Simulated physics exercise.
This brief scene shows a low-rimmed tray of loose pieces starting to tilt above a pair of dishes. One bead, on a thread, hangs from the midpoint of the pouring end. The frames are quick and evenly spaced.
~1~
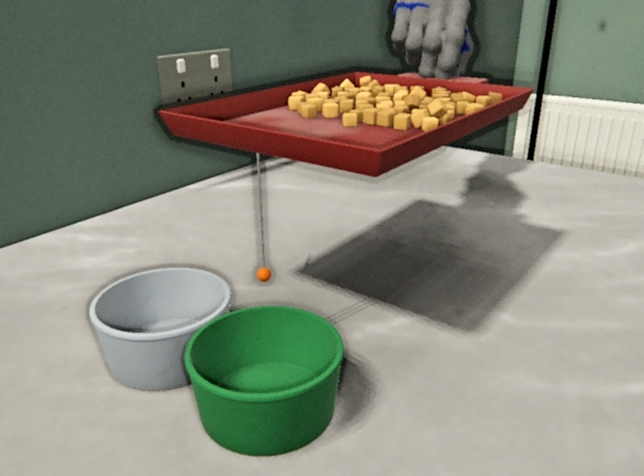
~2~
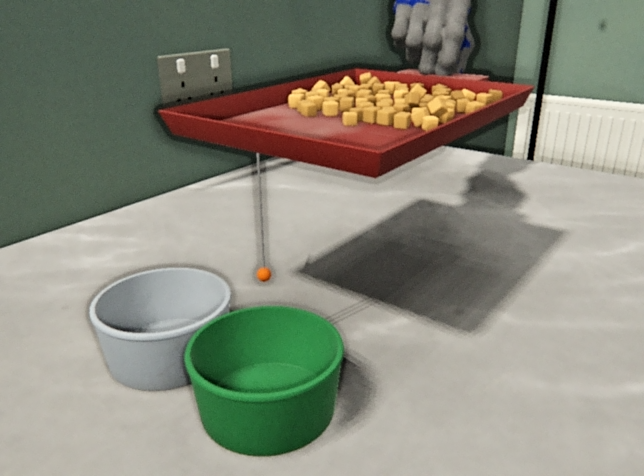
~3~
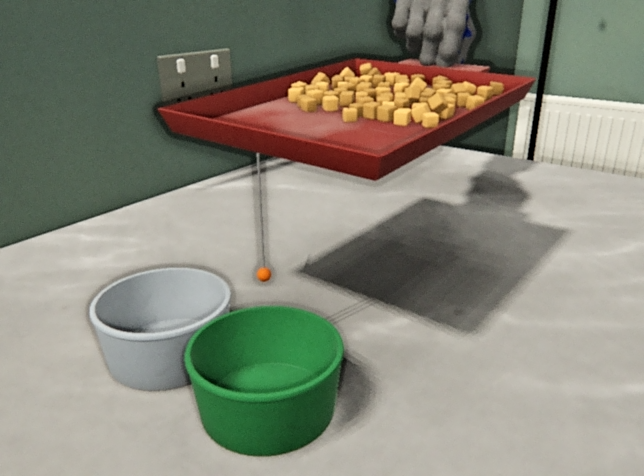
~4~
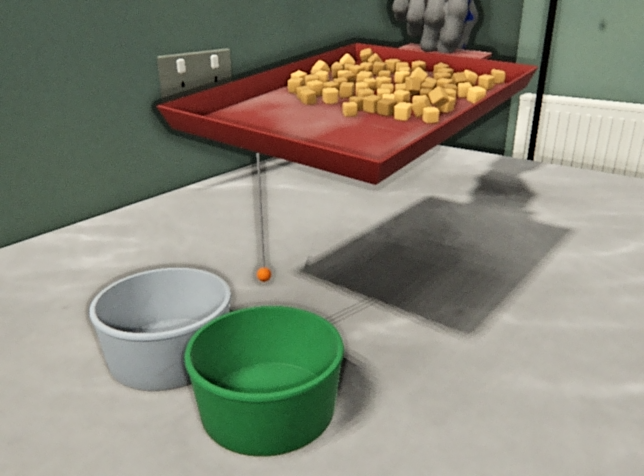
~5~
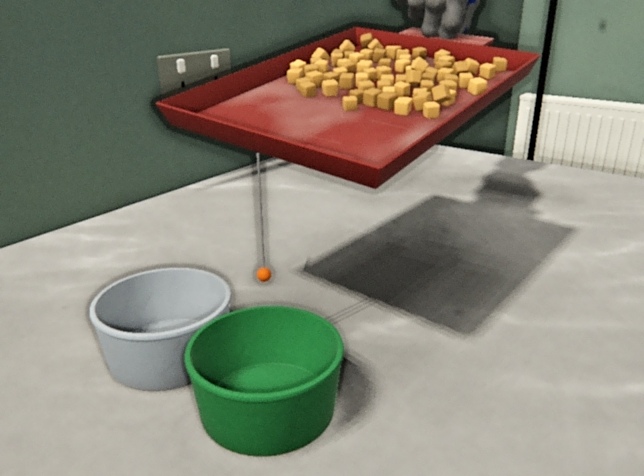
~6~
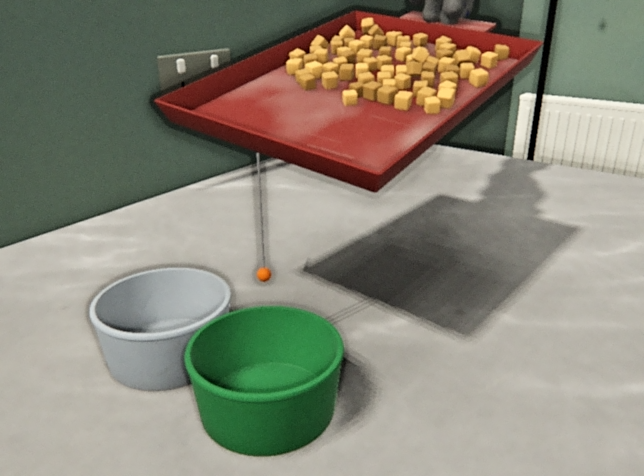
In this clip, a gloved hand at the far side of a red tray of small wooden cubes gradually tilts it slightly, lowering the near right corner, while the grey and green dishes and hanging orange bead stay still.
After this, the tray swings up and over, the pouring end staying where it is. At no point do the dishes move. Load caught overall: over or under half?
Under.
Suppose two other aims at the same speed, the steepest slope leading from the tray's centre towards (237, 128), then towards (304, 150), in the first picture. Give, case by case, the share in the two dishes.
20 % then 80 %, roughly.
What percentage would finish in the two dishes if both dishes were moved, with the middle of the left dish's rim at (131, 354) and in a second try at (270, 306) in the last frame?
Some 0 percent in the first case, 80 percent in the second.
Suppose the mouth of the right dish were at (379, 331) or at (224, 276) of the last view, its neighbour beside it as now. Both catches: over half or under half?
First shift, a majority share; second shift, a minority share.
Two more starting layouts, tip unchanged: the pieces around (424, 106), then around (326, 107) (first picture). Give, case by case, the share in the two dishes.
Near 20 per cent and near 30 per cent.
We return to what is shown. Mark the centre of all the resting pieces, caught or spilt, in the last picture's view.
The centre comes to rest near (346, 420).
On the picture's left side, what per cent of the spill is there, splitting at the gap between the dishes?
Estimate: Near 0 per cent.
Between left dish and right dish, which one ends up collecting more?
It is the right one.
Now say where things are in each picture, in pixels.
The first picture shows corners of the pouring end at (171, 111) and (377, 147), level; middle of the load at (383, 103), small wooden cubes; left dish at (110, 351); right dish at (212, 412); bead on its thread at (264, 275).
The second picture shows corners of the pouring end at (171, 110) and (377, 148), level; middle of the load at (383, 101).
The third picture shows corners of the pouring end at (170, 108) and (377, 151), tipped barely, lowest at the right corner; middle of the load at (383, 94).
The fourth picture shows corners of the pouring end at (169, 105) and (376, 156), tipped a little, lowest at the right corner; middle of the load at (384, 84).
The fifth picture shows corners of the pouring end at (168, 102) and (376, 161), tipped a little, lowest at the right corner; middle of the load at (384, 73).
The sixth picture shows corners of the pouring end at (167, 99) and (376, 166), tipped a little, lowest at the right corner; middle of the load at (384, 63); left dish at (110, 351); right dish at (212, 412).
Soon after the last picture, tray tipped steeply; most on the tray; a small part in the right dish; a small part outside both; a small part in the air.
A little later, tray tipped right over; a small part on the tray; about a quarter in the right dish; about half outside both; about a quarter in the air.
Later still, tray tipped past a quarter turn; about a third in the right dish; about two thirds outside both.
At rest, tray tipped past a quarter turn; about a third in the right dish; none in the left dish; about two thirds outside both.
